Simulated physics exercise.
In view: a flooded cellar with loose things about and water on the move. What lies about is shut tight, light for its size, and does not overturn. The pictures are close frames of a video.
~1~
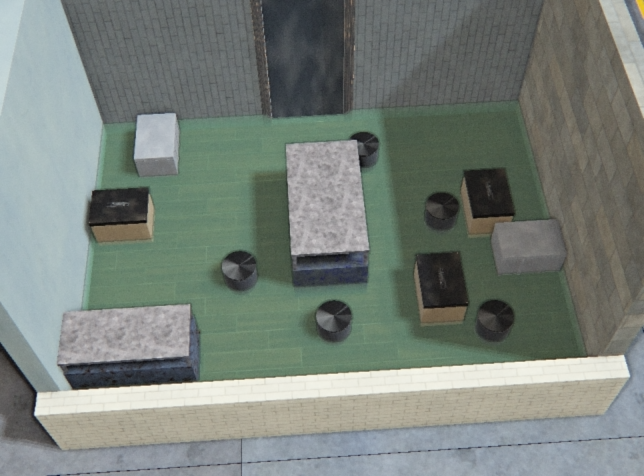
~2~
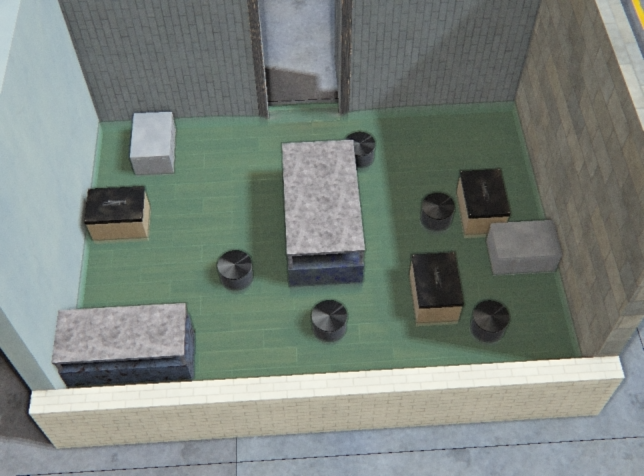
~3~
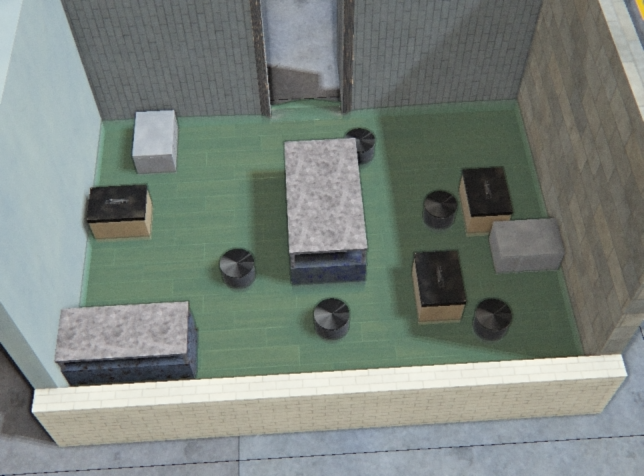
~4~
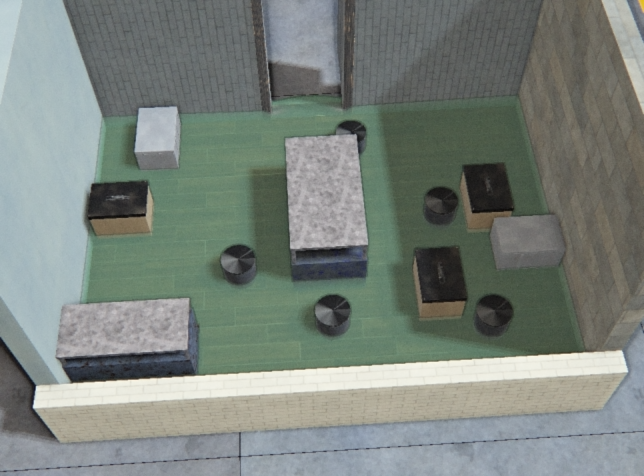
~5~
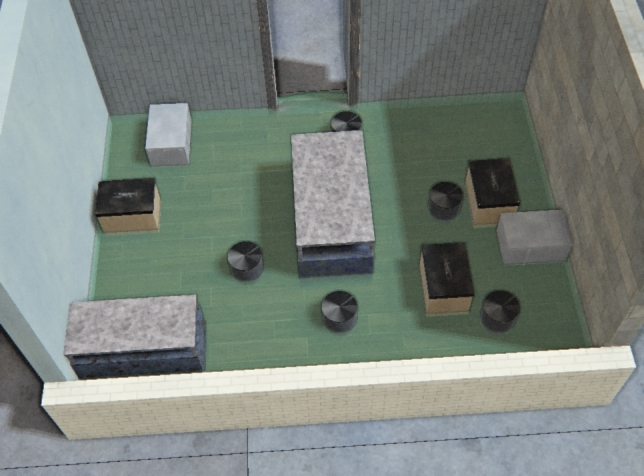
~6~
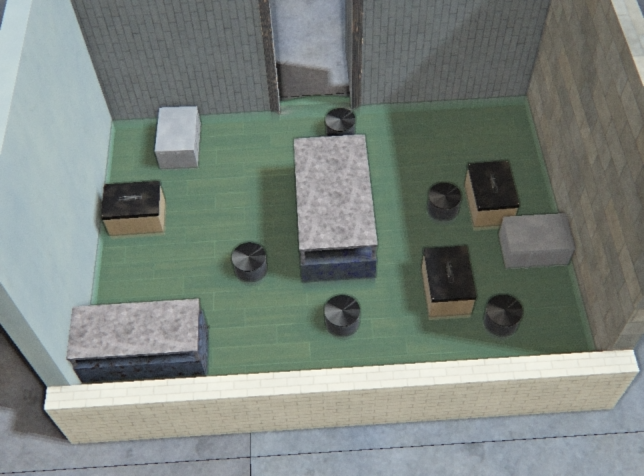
A walled room with a green floor held grey blocks, black-topped boxes and dark round drums; the dark doorway opened up, then the drum nearest it drifted back and left, and a pale box edged slightly right.
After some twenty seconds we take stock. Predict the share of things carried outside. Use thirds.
It is between one and two thirds.
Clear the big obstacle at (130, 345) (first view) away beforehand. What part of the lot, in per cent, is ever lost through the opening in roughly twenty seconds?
Close to 50 %.
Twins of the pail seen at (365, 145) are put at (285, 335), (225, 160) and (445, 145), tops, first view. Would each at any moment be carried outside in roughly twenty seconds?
In that order: Stays, gone, washed out.
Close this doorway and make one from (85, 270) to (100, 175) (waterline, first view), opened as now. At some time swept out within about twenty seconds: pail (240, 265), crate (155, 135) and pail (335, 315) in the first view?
One after the other: Out, yes, washed out.
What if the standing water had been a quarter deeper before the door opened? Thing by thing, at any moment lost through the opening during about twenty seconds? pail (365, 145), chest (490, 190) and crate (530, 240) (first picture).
As listed: Yes, out, still in.
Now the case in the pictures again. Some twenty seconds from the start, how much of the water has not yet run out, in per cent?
Roughly 52 per cent.
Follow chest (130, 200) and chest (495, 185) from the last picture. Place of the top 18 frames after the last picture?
Near (150, 167) and (459, 143).
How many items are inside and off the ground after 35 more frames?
7 of them.
A moment on, 1 of 10 are out; 9 afloat.
Next, 1 of 10 are out; 9 afloat.
Later, 3 of 10 are out; 7 afloat.
In the end, 5 of 10 are out; 5 afloat.
